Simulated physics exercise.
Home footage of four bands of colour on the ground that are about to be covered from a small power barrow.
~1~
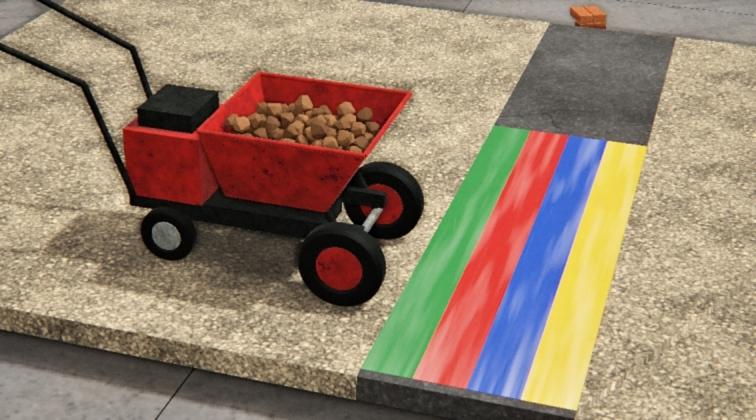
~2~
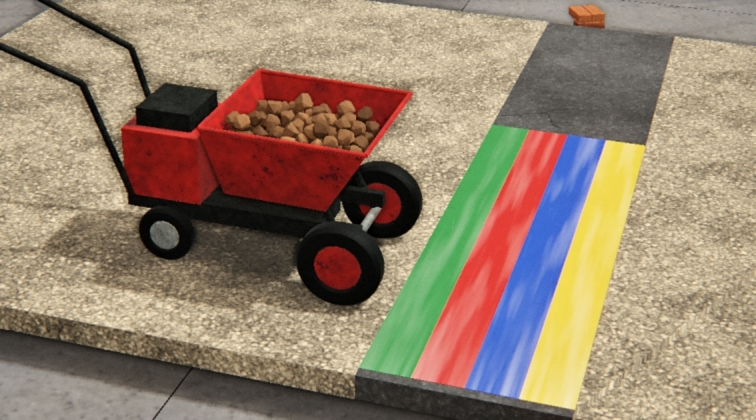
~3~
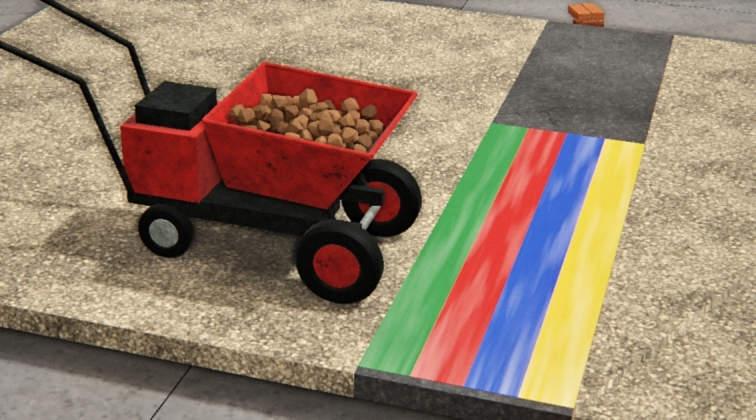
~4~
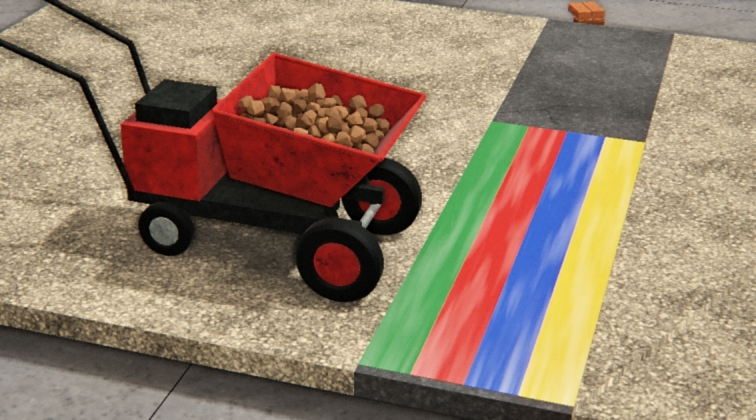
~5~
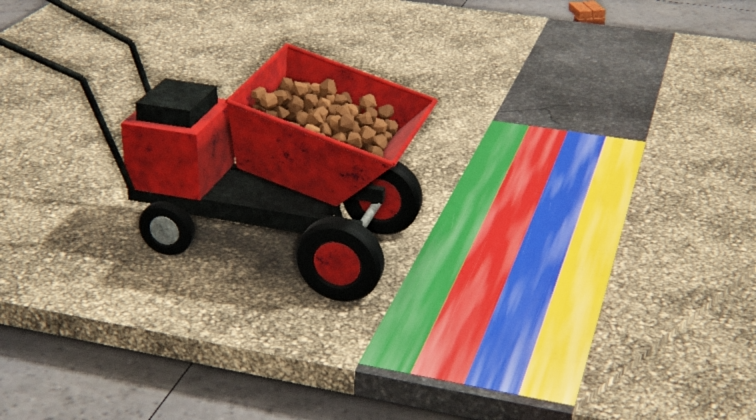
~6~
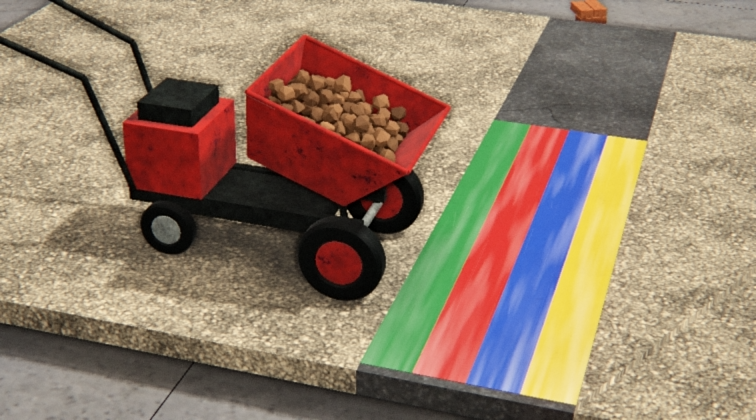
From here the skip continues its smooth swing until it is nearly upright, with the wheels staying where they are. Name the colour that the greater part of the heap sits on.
Blue.
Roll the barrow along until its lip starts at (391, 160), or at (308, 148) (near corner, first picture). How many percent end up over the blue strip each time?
40 % and 20 %.
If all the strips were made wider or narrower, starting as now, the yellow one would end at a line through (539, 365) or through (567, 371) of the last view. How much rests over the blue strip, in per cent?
Shares in turn: 30 %; 40 %.
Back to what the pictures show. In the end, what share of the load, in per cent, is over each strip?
Shares by strip - green: 0 per cent; red: 25 per cent; blue: 35 per cent; yellow: 25 per cent.
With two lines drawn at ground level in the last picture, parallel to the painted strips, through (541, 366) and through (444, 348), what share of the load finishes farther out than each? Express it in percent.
Respectively 30 and 90 percent.
Soon, skip tipped steeply; all in the skip.
A while on, skip tipped right over; most in the skip; a small part over the red strip; a small part over the blue strip; a stray few over the yellow strip; a stray few falling.
Towards the end, skip tipped right over; about a quarter in the skip; a small part over the red strip; about a third over the blue strip; about a quarter over the yellow strip; a small part off the paint.
Finally, skip tipped right over; a stray few over the green strip; about a quarter over the red strip; about a third over the blue strip; about a quarter over the yellow strip; a small part off the paint.
